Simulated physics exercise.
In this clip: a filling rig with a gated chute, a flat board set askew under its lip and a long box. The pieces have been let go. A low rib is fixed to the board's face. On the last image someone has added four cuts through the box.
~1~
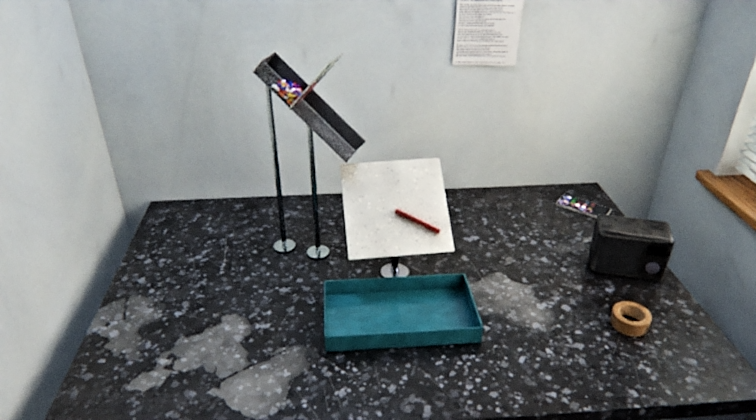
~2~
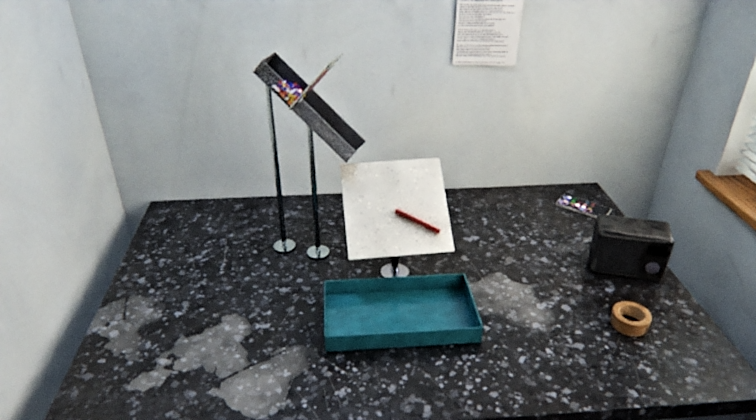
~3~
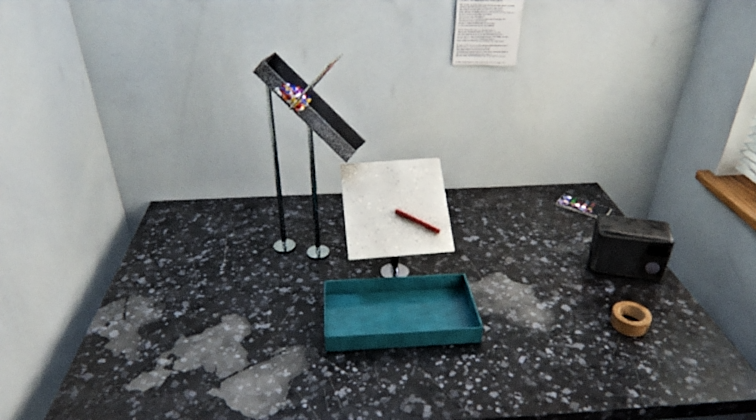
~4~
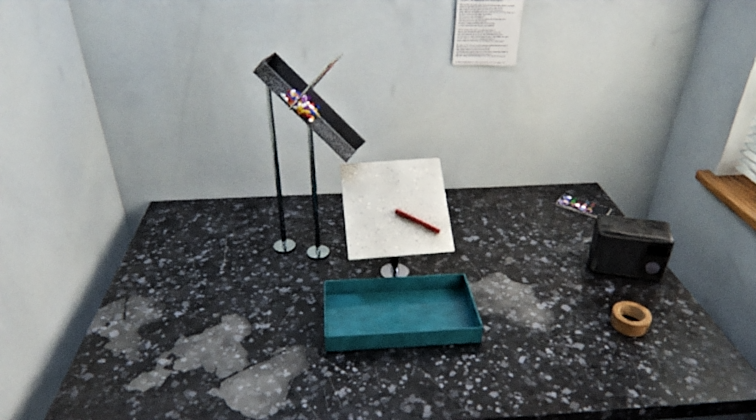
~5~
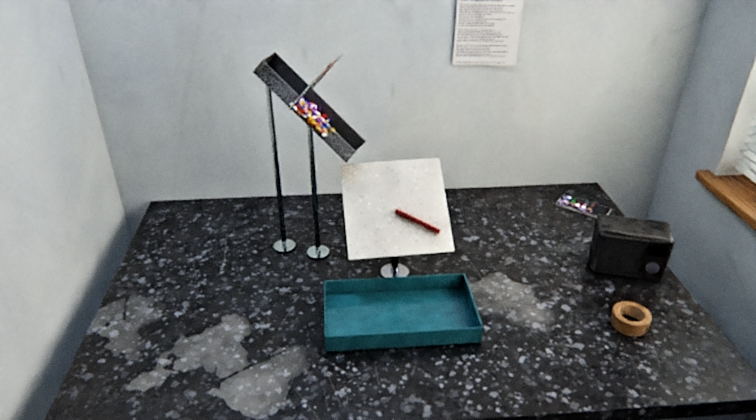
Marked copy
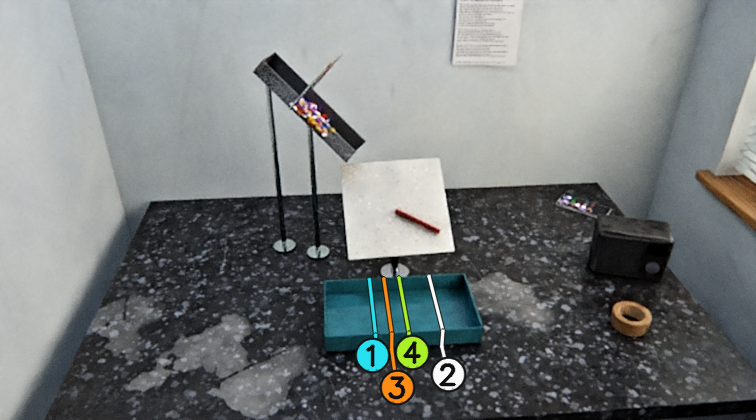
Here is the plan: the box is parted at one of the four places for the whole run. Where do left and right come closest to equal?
Take 4.
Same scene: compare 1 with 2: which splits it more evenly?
Here it is line 2.
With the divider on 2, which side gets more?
The left side.
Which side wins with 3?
The right side.
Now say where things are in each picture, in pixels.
Load behind the gate (293, 92), jelly beans; lip of the chute (351, 157), sloping fairly steeply, in the first picture.
Middle of the board (396, 207), tilted fairly steeply; middle of its low edge (402, 255); of its high edge (390, 161), in the second picture.
Front corners of the box (325, 337) and (483, 327), empty; front of the load (301, 109), in the third picture.
Middle of the load (305, 105); its front (318, 115), roughly a quarter of the way to the lip; rib from (396, 209) to (441, 230), in the fourth picture.
Middle of the load (314, 112); its front (332, 130), roughly half of the way to the lip, in the fifth picture.
On the marked copy, line 1 crosses the front rim at (375, 334); line 2 crosses the front rim at (442, 330); line 3 crosses the front rim at (391, 333); line 4 crosses the front rim at (408, 332).
With 1, of what is caught, not one piece on the left of the divider, every piece on the right.
With 2, of what is caught, the larger part on the left of the divider, about a tenth on the right.
With 3, of what is caught, about a tenth on the left of the divider, almost all on the right.
With 4, of what is caught, roughly a third on the left of the divider, roughly two thirds on the right.
